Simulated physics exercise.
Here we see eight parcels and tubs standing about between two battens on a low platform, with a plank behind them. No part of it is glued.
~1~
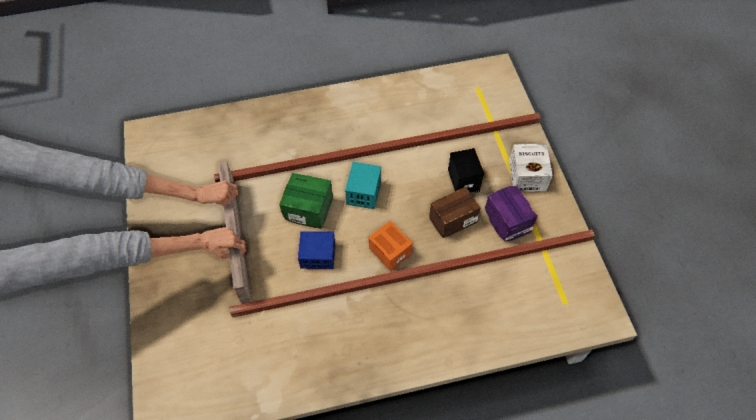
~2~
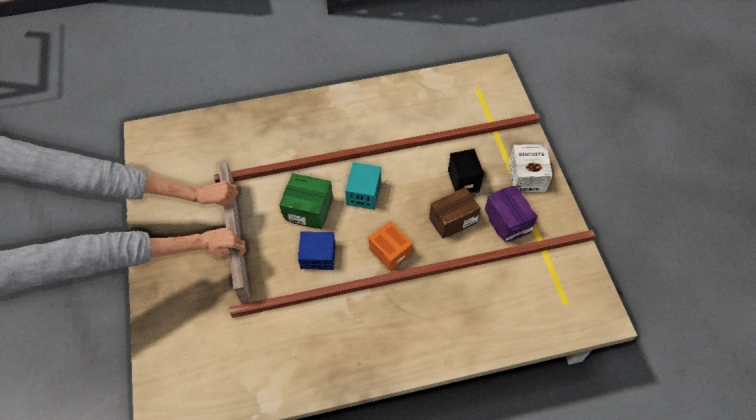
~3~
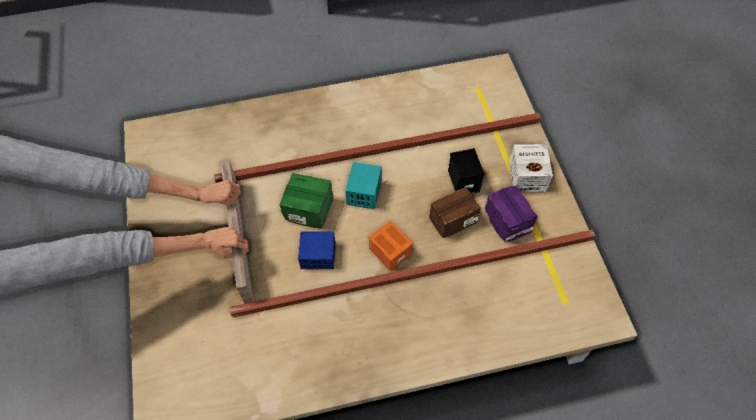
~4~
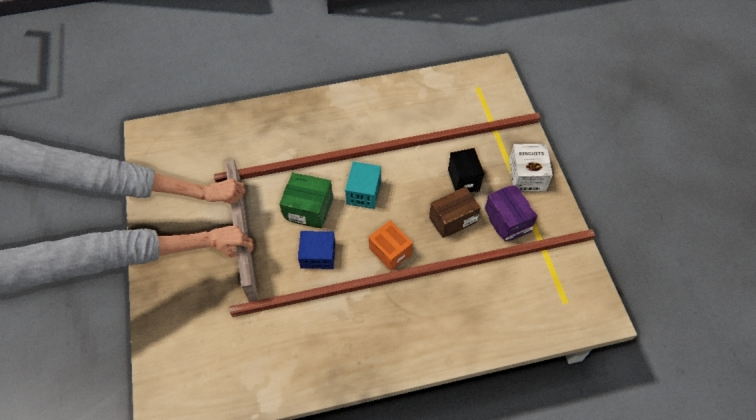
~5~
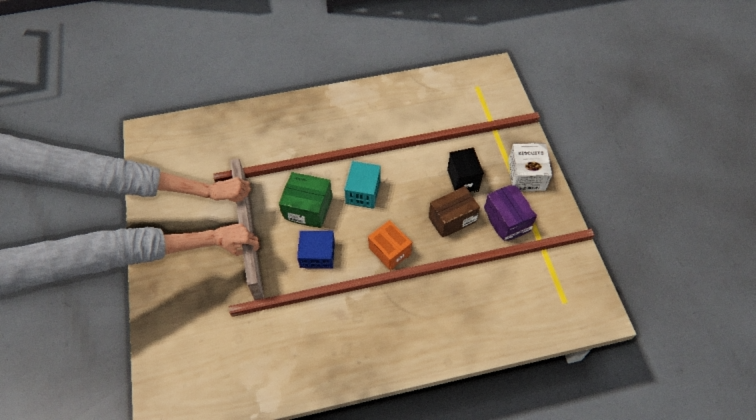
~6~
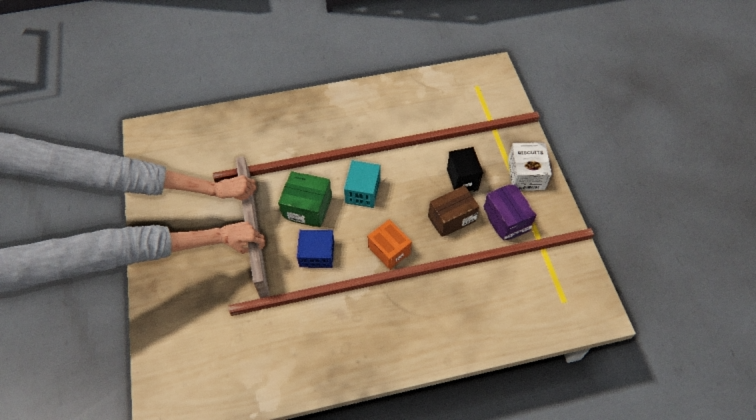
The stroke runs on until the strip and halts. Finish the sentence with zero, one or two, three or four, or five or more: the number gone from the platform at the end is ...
The number gone from the platform at the end is three or four.
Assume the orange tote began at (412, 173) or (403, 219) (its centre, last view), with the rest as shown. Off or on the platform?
In order, it drops down; is not lost.
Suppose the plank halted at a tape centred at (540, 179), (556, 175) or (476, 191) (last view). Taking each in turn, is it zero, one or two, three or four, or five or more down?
Result per tape, in order - 5 or more / five or over / just one or two.
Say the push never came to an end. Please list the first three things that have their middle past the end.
Sequence: The white box, the black tote, the purple box.
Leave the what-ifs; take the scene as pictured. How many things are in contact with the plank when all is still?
Total: 2.
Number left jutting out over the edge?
It totals 2.
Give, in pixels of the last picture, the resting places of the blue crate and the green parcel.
You'll find the blue crate at roughly (543, 199) and the green parcel at roughly (527, 147).
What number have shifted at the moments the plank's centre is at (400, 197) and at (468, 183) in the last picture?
First 7, after that 8.
Soon after, none off yet; white box at rest near (529, 167); purple box at rest near (509, 212); black tote at rest near (464, 171).
Then, none off yet; white box at rest near (529, 167); purple box moved a little near (516, 208); black tote moved a little near (480, 163).
Further on, none off yet; white box tipped a little near (576, 162); purple box moved about its own width near (555, 198); black tote moved well along near (544, 153).
At rest, the number that fall off is three or four; fallen, turquoise crate, black tote, purple box and white box.
